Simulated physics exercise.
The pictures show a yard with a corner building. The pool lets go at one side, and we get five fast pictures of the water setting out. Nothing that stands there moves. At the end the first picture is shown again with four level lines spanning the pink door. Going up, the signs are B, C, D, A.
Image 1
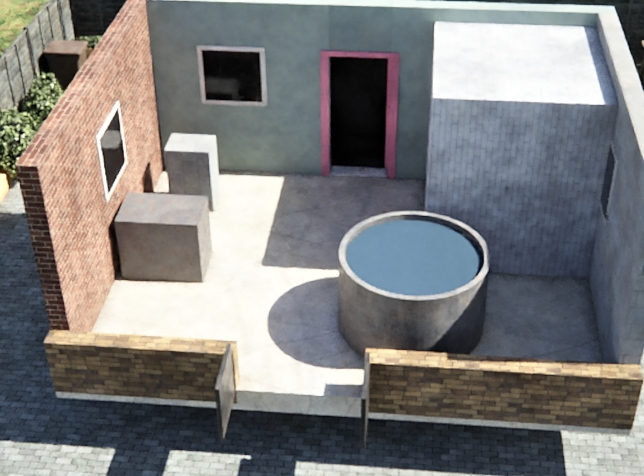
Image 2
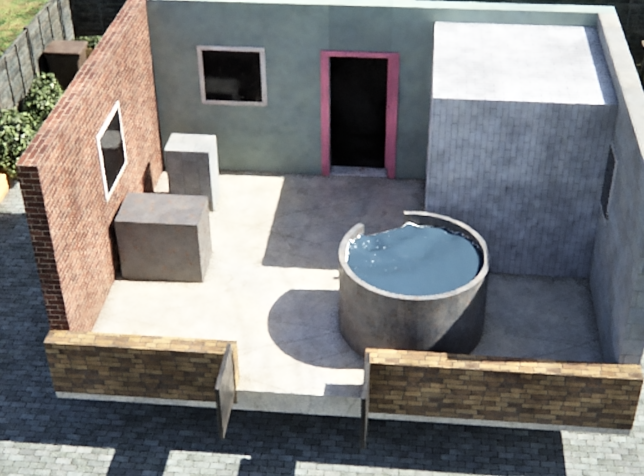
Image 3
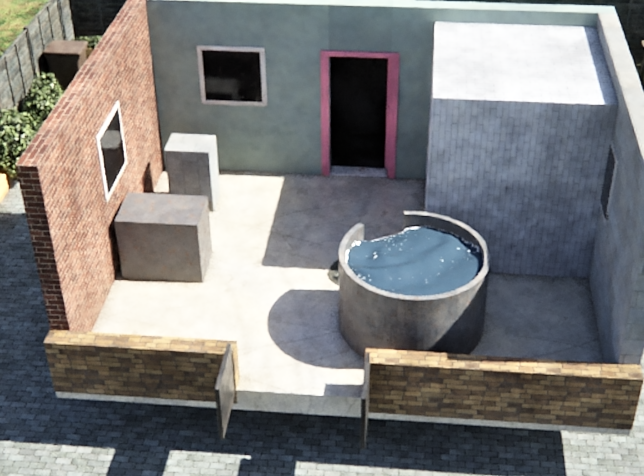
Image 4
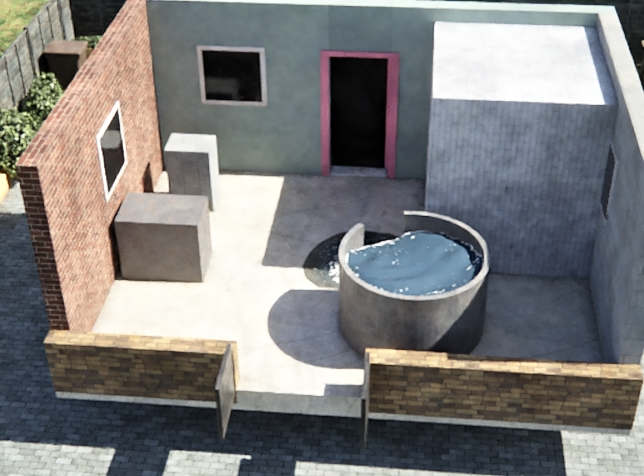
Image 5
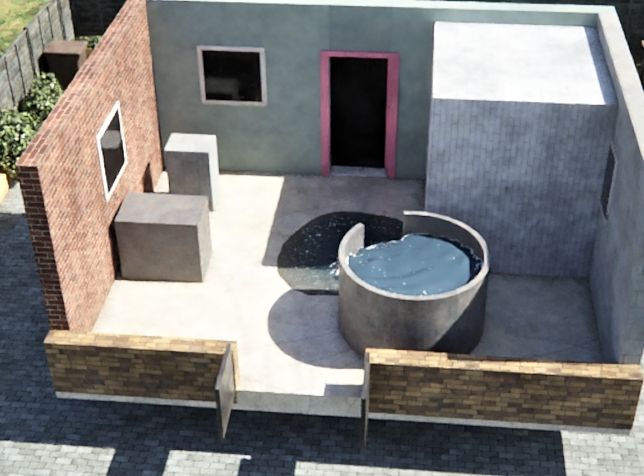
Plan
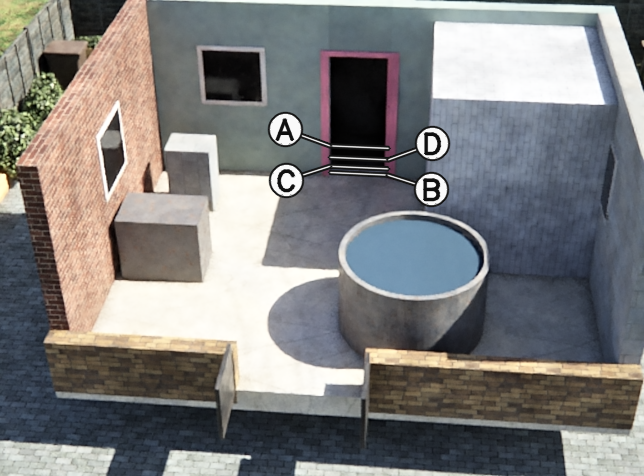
Water in the round grey pool rippled as a gap opened in the back of its wall, then poured out behind it and spread leftward across the yard in a widening dark puddle.
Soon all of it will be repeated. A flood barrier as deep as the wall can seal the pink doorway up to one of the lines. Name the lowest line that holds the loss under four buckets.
I would pick line D.
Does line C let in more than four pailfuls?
Yes, it does.
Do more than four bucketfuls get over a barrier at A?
No.
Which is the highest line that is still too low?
It is C.
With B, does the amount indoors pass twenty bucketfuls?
Yes, it does.
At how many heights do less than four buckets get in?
Two of the four.
On the marked copy, A at (359, 147); B at (358, 173); C at (358, 167); D at (359, 158); from the bottom up B, C, D, A.
With A, nothing gets over.
With B, dozens of bucketfuls pour in.
With C, some 20 bucketfuls get in.
With D, a splash gets over, under a bucket.
